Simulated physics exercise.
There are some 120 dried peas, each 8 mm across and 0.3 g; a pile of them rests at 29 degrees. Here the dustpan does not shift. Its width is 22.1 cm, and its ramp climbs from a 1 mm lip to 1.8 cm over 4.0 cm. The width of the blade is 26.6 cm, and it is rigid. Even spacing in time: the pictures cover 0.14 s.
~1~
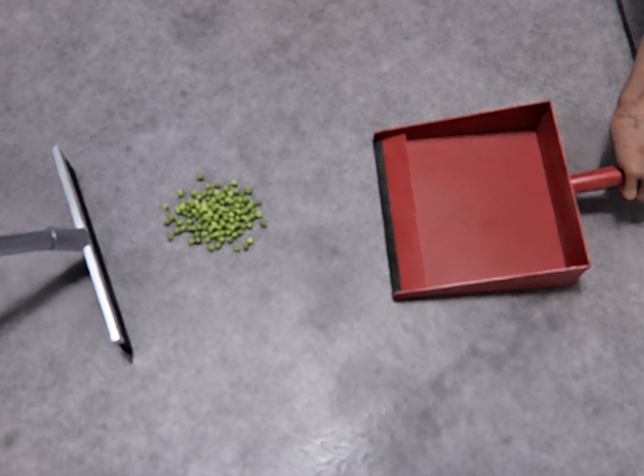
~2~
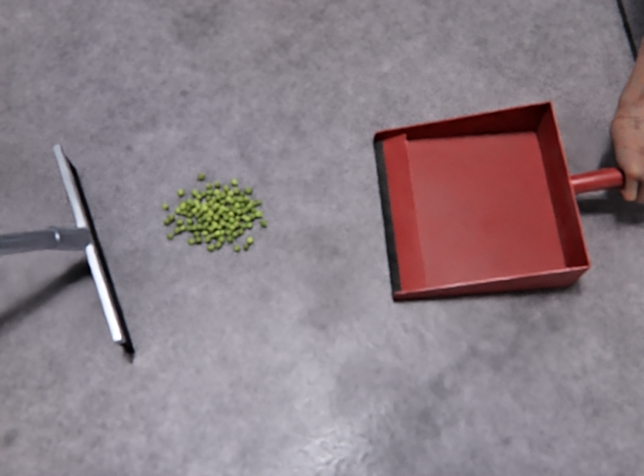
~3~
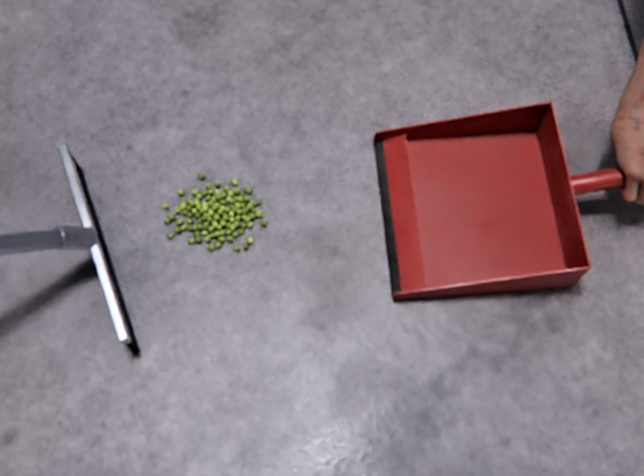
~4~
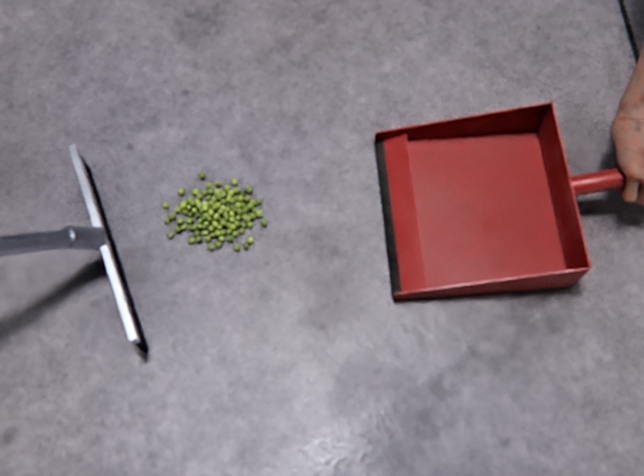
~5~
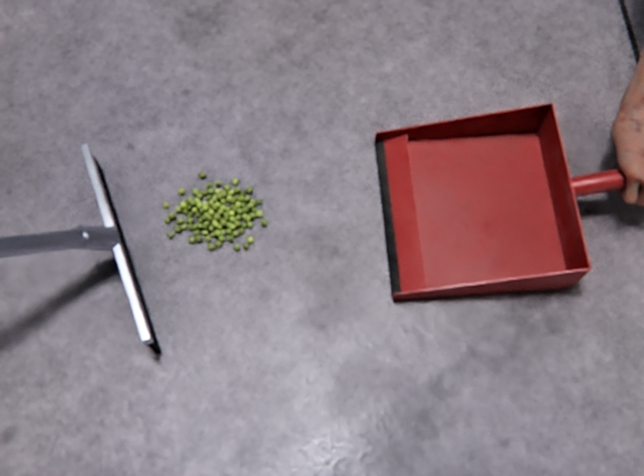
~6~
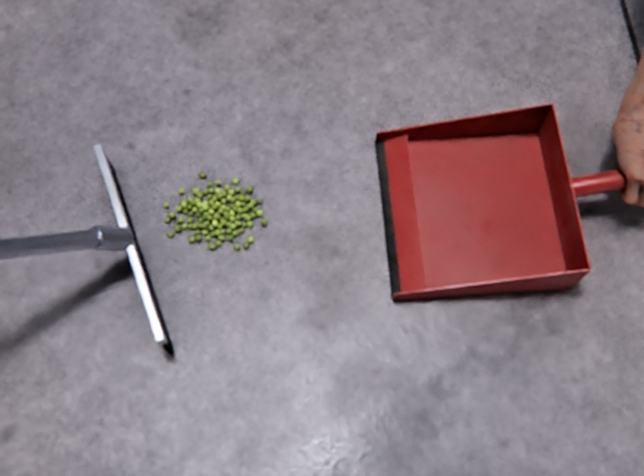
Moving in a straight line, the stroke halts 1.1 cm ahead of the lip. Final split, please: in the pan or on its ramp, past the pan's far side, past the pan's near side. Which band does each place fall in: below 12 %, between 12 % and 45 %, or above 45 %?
In the pan or on its ramp: Not much, past the pan's far side: A moderate quantity, past the pan's near side: Not much.
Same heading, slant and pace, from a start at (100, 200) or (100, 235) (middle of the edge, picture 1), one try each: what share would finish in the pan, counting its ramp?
Close to 10 in a hundred, then close to 10 in a hundred.
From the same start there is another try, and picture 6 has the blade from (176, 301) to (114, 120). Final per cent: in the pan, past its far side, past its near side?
Split: Pan = 15, far = 50, near = 0.
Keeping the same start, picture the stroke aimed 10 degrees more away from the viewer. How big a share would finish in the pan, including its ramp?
The pan, ramp included, would get around 10 per cent.
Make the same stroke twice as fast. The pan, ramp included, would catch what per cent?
It would be around 20 per cent.
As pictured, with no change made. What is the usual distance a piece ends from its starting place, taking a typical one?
That distance is around 18 cm.
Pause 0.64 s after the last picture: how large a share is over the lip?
Some 10 per cent by that point.
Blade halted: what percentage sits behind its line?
Something like 10 per cent, roughly.
Then, 0.22 s after the last picture, middle of the blade 18 cm from the lip; 0 % over the lip, far side 0 %, near side 0 %.
Then, 0.37 s after the last picture, middle of the blade 10 cm from the lip; 0 % over the lip, far side 5 %, near side 0 %.
Then, 0.64 s after the last picture, middle of the blade 5 cm from the lip; 10 % over the lip, far side 15 %, near side 0 %.
In the end, pan 5 %, far side 20 %, near side 0 %, in front of the lip or behind the blade 80 %.
